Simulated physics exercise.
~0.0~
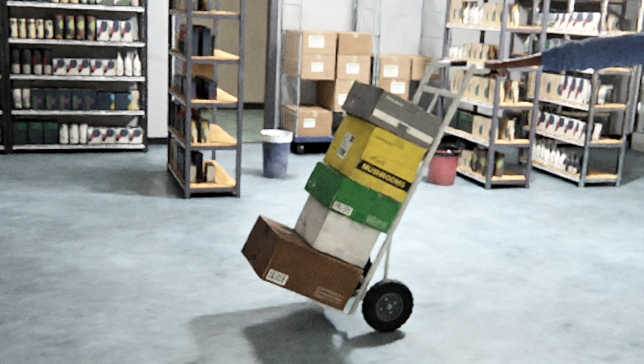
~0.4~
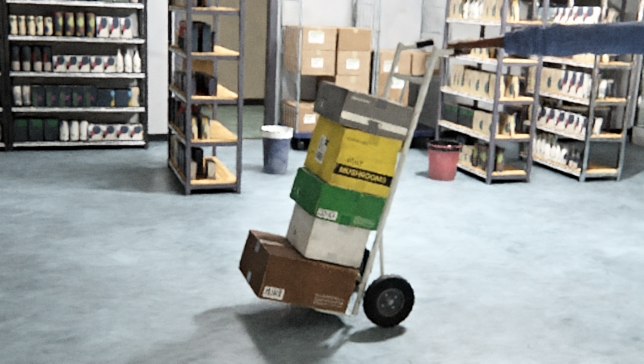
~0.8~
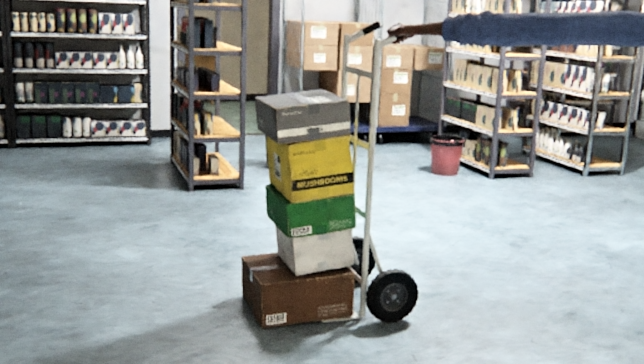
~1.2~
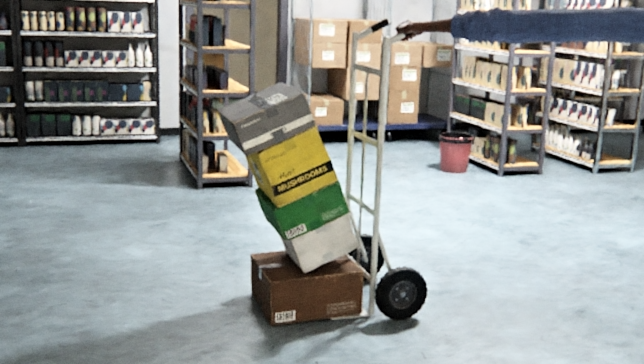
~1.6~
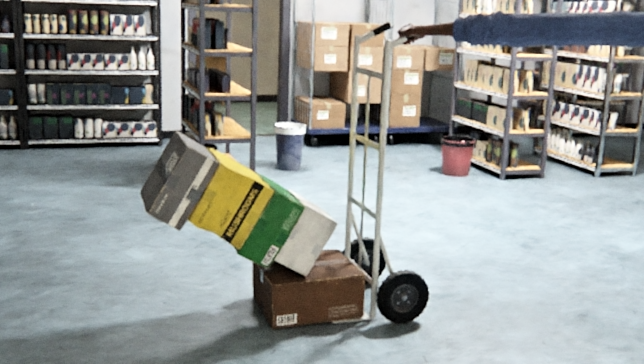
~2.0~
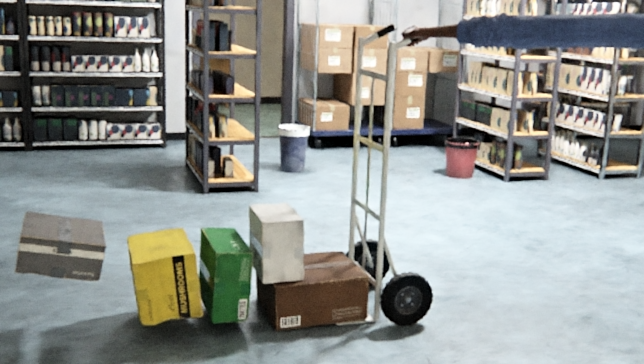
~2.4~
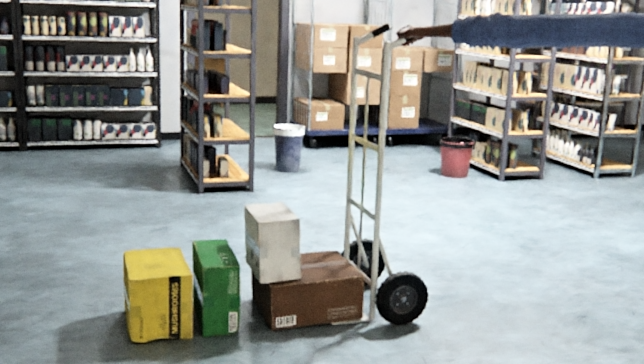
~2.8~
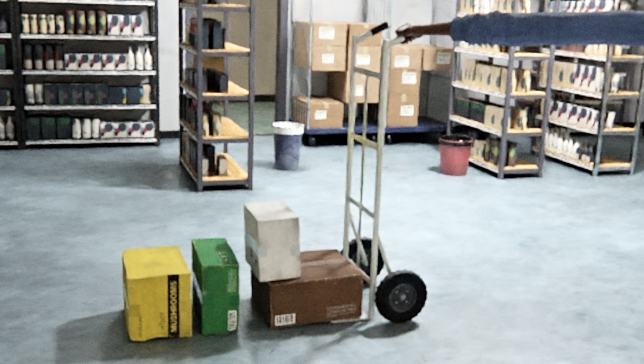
A person's arm in a blue sleeve reaches in from the right, holding a tilted hand truck in a storeroom of stocked shelves, seen from the side by a slightly swaying camera. The truck carries a brown box at the bottom, with white, green, yellow and grey boxes stacked above. The arm swings the truck upright until its base meets the floor. The upper stack leans left, tips over together and breaks apart, the grey box flying out of view. The yellow and green boxes stand on the floor, while the white one rests toppled on the brown box.
